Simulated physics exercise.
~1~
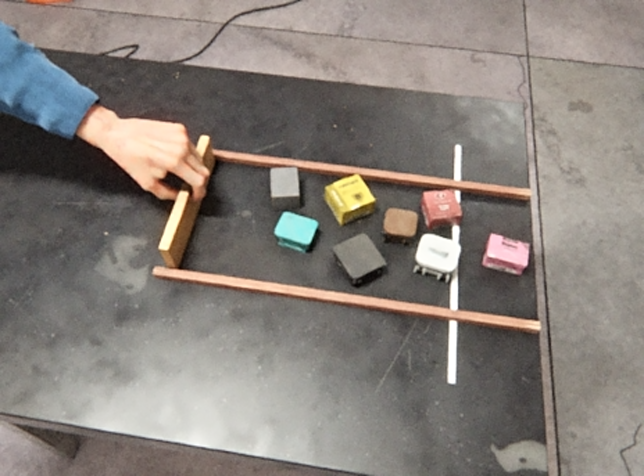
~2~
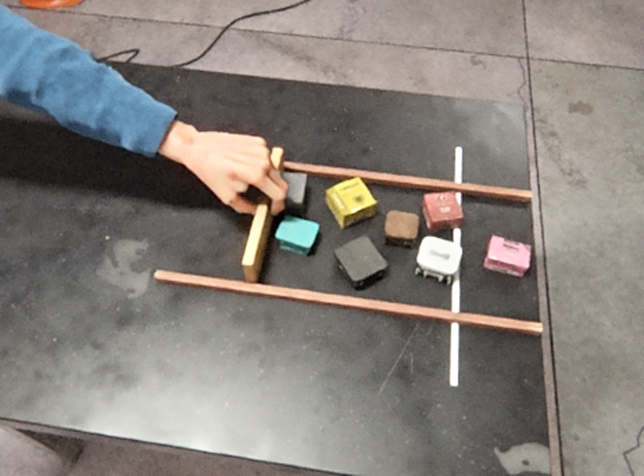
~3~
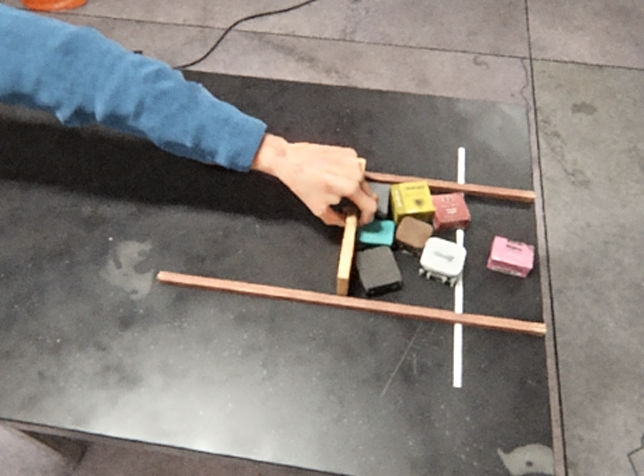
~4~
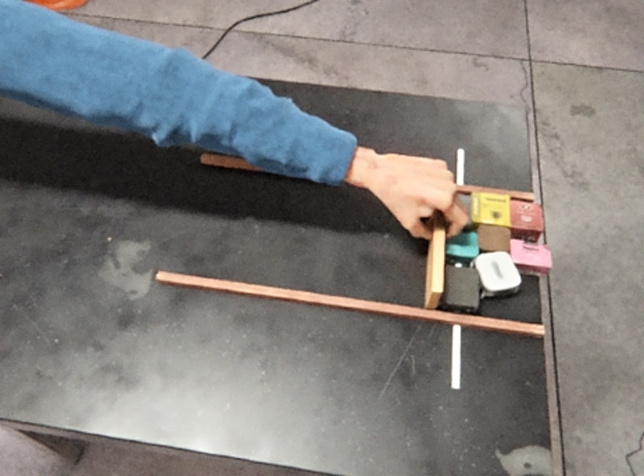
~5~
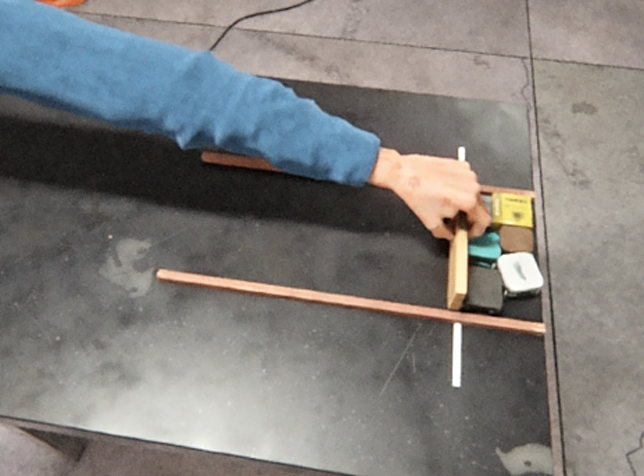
A hand slid an upright wooden board rightward between two strips on a black table, bunching small colorful blocks together and pushing them past the white tape until the red and pink ones dropped off the edge, while the others stayed on.
